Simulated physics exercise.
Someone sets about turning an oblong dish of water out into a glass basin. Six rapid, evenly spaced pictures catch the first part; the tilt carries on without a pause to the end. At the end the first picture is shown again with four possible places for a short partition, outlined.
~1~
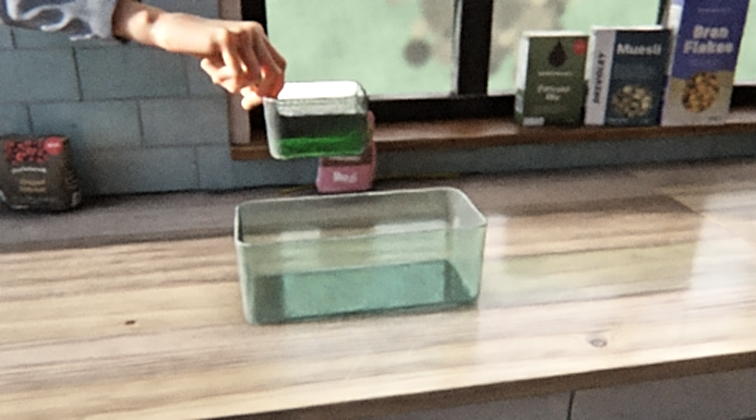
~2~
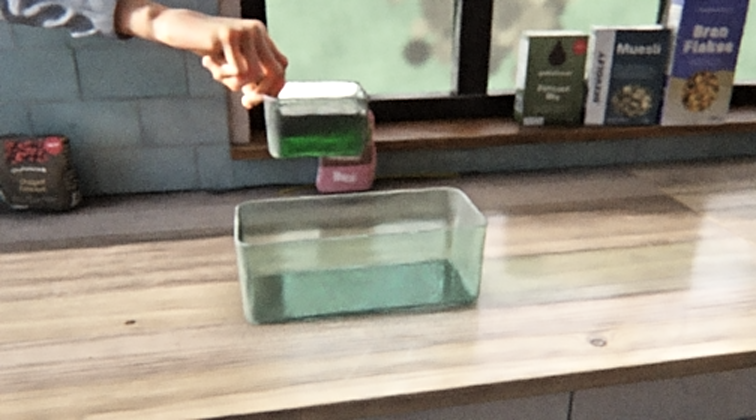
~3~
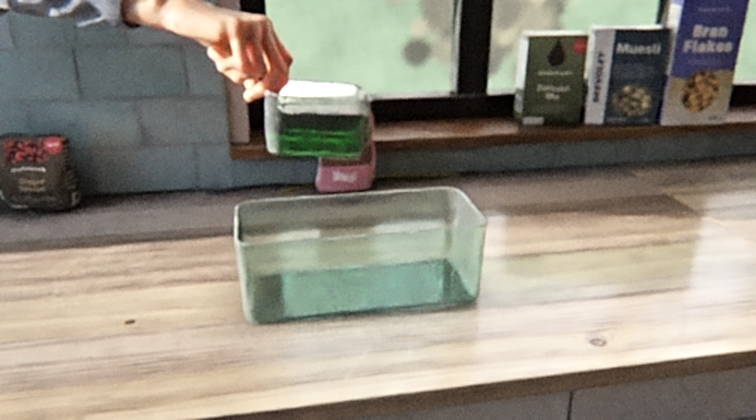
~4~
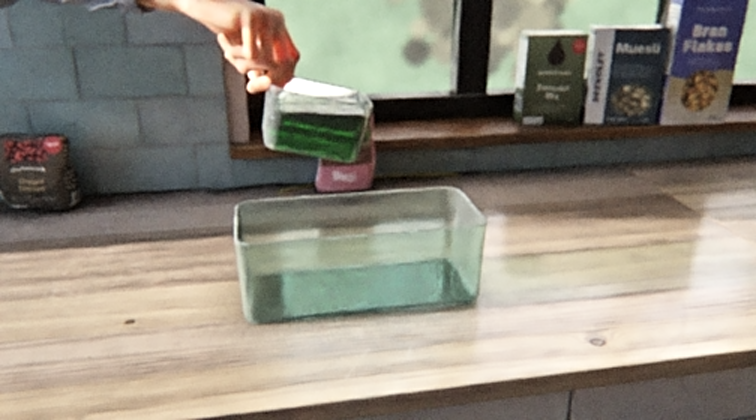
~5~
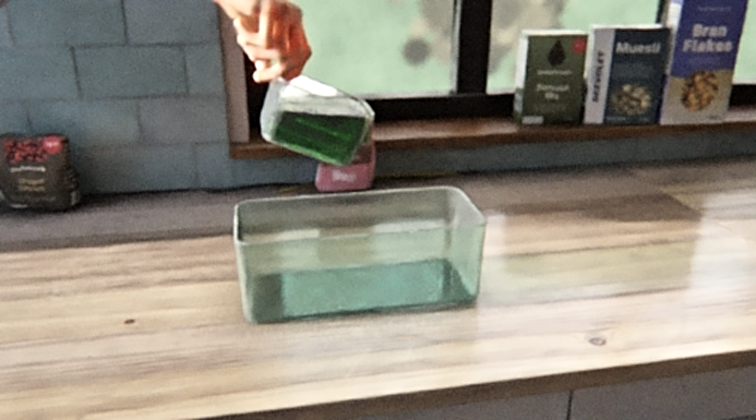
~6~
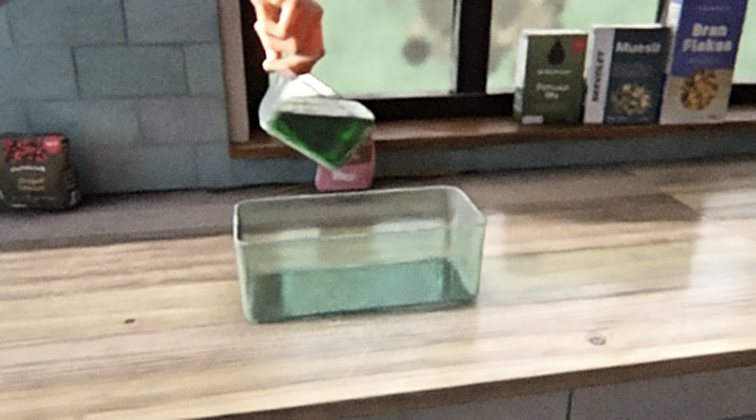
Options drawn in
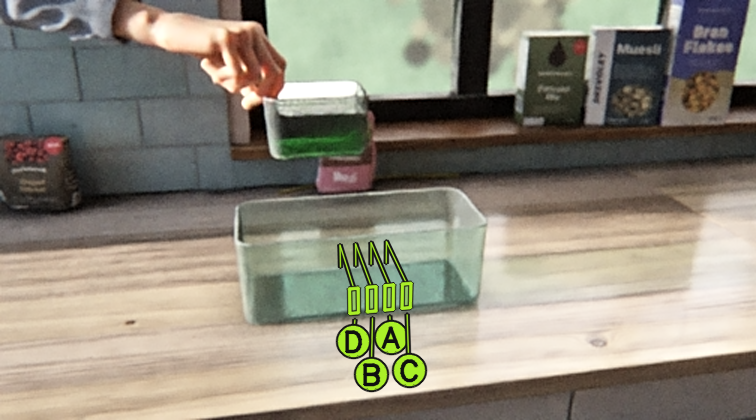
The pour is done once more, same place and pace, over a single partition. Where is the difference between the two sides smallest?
C.
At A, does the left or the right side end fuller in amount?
More ends on the right.
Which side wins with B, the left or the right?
The right one.
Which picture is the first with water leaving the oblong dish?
In picture 6.
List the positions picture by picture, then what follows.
The first frame shows upright, lip at (362, 87); basin from (245, 322) to (478, 299); nothing has left yet.
The second frame shows upright, lip at (362, 89); nothing has left yet.
The third frame shows tipped about 6°, lip at (364, 92); nothing has left yet.
The fourth frame shows tipped about 14°, lip at (367, 98); nothing has left yet.
The fifth frame shows tipped about 24°, lip at (369, 107); nothing has left yet.
The sixth frame shows tipped about 35°, lip at (369, 118); water is over the lip, down to (369, 118).
In lime, A at (389, 316); B at (372, 317); C at (407, 314); D at (354, 319).
With A, about 29 % ends left of the wall and 69 % right of it.
With B, about 12 % ends left of the wall and 86 % right of it.
With C, about 49 % ends left of the wall and 49 % right of it.
With D, about 11 % ends left of the wall and 88 % right of it.
